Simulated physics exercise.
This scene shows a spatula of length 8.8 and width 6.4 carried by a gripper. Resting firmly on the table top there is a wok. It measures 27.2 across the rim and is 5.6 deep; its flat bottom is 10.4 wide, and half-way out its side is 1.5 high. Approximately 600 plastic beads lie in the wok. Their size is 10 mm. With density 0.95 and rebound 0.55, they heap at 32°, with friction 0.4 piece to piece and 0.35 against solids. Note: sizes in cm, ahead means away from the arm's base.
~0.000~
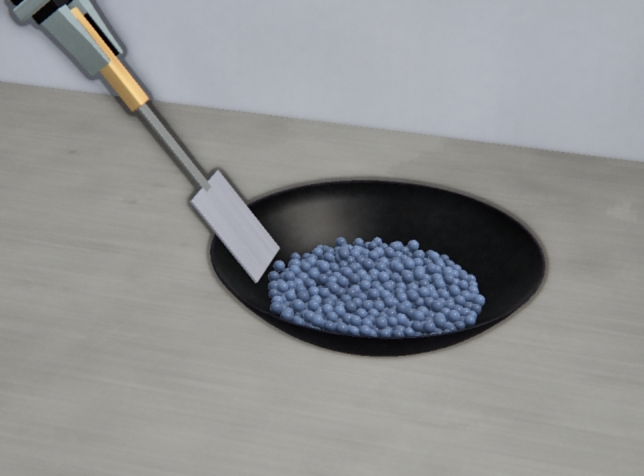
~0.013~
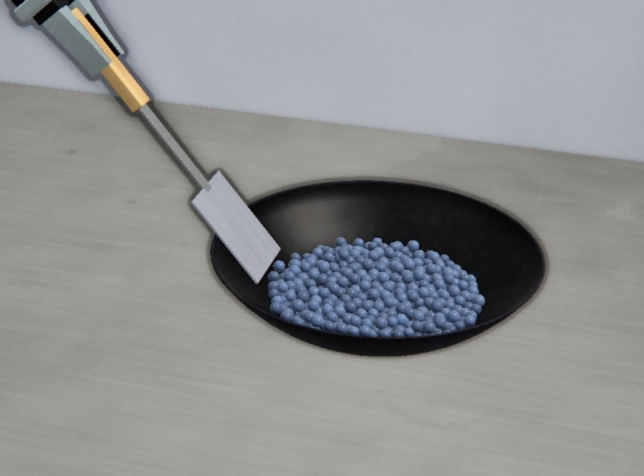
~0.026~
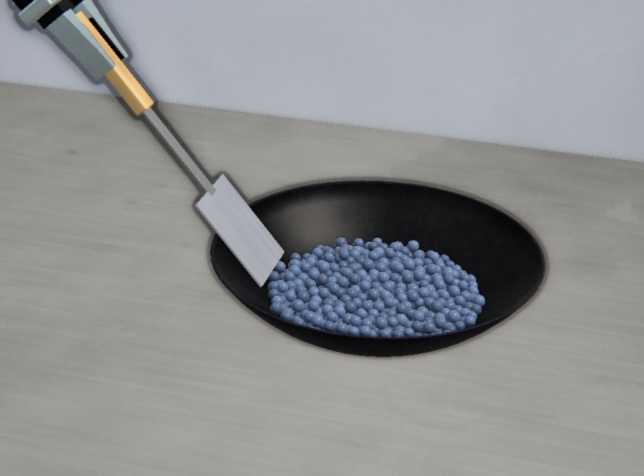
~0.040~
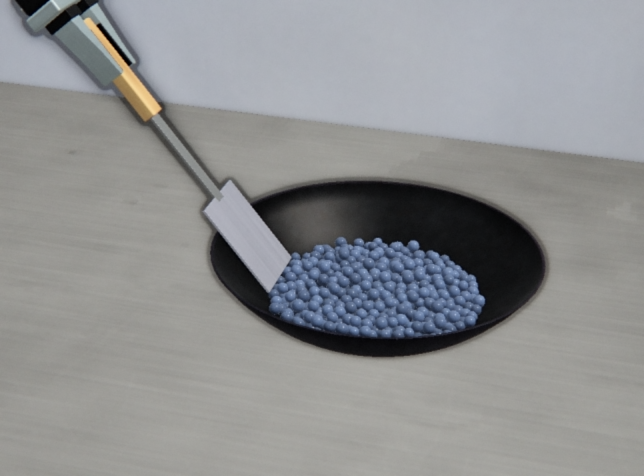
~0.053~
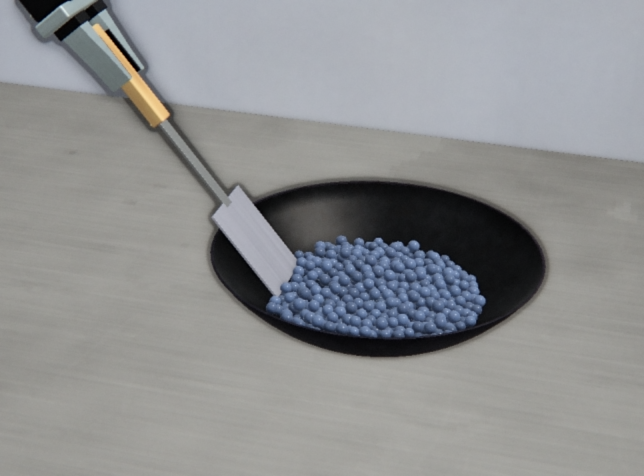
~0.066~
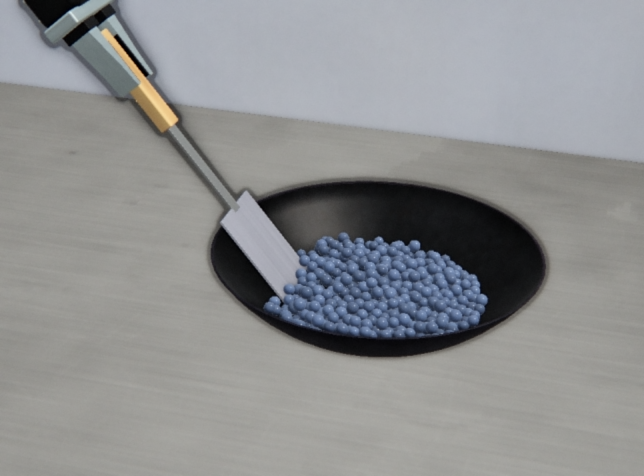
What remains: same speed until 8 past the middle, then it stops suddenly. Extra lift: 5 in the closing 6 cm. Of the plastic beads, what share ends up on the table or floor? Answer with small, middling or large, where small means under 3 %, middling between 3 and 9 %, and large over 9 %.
It is middling.
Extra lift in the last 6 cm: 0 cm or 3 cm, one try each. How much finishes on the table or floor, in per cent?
First try around 0 percent, second try around 5 percent.
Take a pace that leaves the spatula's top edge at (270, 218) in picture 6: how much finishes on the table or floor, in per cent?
About 15 percent.
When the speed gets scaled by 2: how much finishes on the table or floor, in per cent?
Some 15 per cent.
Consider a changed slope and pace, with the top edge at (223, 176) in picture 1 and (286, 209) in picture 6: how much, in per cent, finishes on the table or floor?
Around 20 per cent finishes on the table or floor.
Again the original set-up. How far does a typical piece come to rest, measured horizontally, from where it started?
Some 3 centimetres.
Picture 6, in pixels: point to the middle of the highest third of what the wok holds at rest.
Look near (457, 294).
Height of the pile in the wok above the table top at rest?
Close to 5.0 centimetres high.
After 0.17 s, sloping 50°, highest piece 4 above the table; 597 in the wok.
After 0.27 s, sloping 50°, highest piece 6 above the table; 597 in the wok.
After 0.52 s, sloping 50°, highest piece 6 above the table; 562 in the wok, 34 on the table or floor, 1 on the blade or in flight.
After 1.57 s, sloping 50°, highest piece 5 above the table; 562 in the wok, 35 on the table or floor.
At rest, 562 in the wok, 35 on the table or floor. That is 6 % on the table or floor.
